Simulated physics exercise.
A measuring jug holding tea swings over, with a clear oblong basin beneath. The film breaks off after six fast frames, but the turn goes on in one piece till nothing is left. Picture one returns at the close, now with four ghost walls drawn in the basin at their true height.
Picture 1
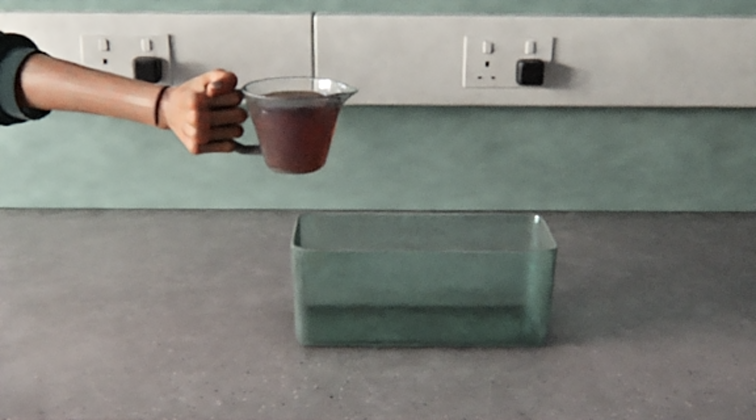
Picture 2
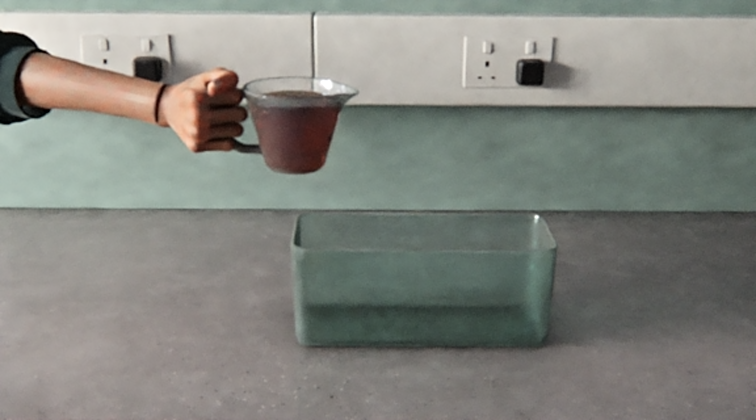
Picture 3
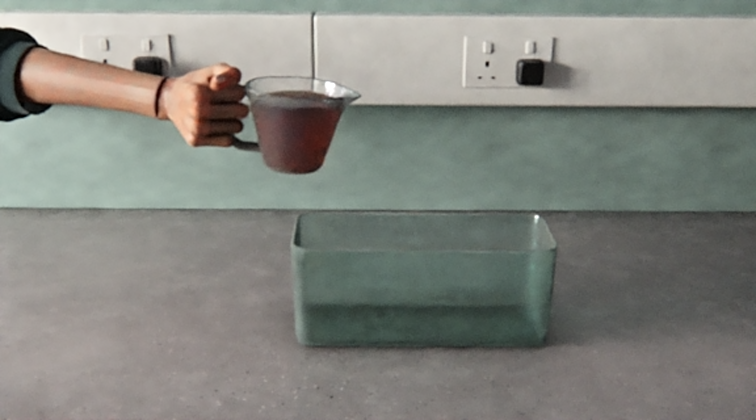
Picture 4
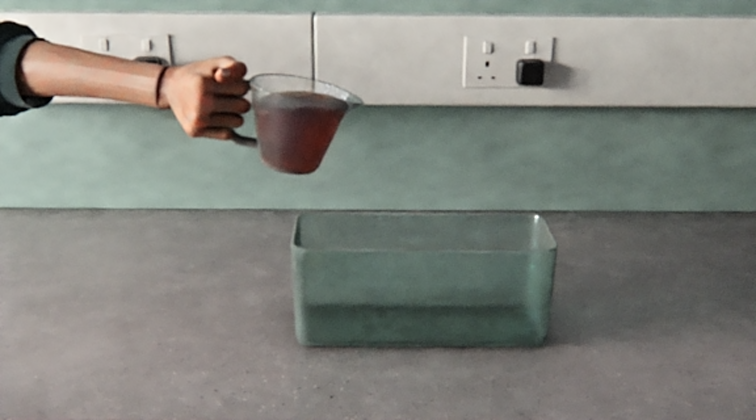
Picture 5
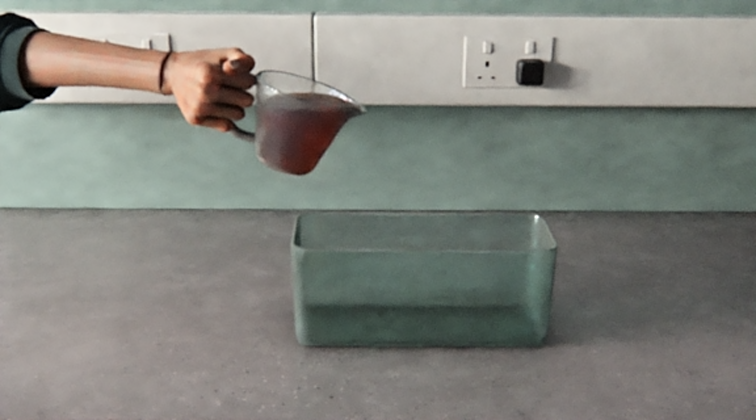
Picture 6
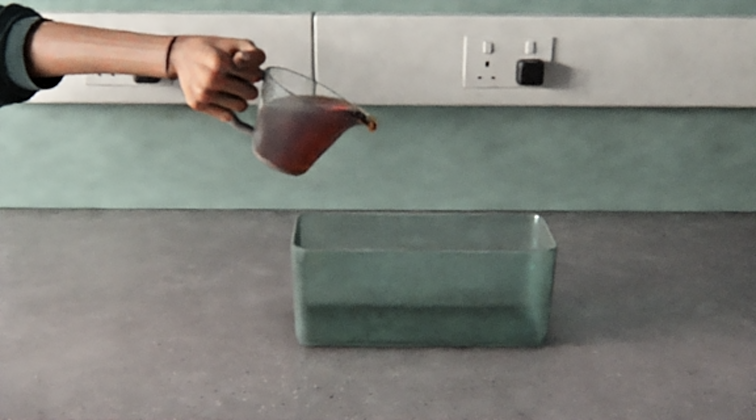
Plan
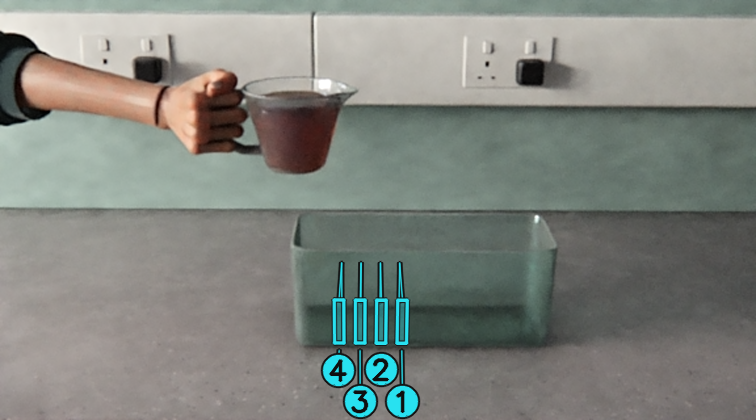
A hand reaching in from the left holds a clear measuring jug of reddish-brown tea above an oblong, green-tinted clear basin on a grey worktop. Seen from the front by a still camera, a pale green wall behind carries a white strip with sockets and black plugs. The hand holds the jug nearly level, then gradually tilts it rightward until tea slips over the lip.
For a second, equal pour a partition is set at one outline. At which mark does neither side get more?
1 is best.
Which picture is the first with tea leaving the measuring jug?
Picture 6.
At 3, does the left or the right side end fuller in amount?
The right one.
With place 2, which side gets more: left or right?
The right one.
On the marked copy, 1 at (401, 350); 2 at (381, 350); 3 at (360, 350); 4 at (339, 350).
If 1 is chosen, about 45 % ends left of the wall and 55 % right of it.
If 2 is chosen, about 16 % ends left of the wall and 84 % right of it.
If 3 is chosen, about 4 % ends left of the wall and 95 % right of it.
If 4 is chosen, about 2 % ends left of the wall and 97 % right of it.
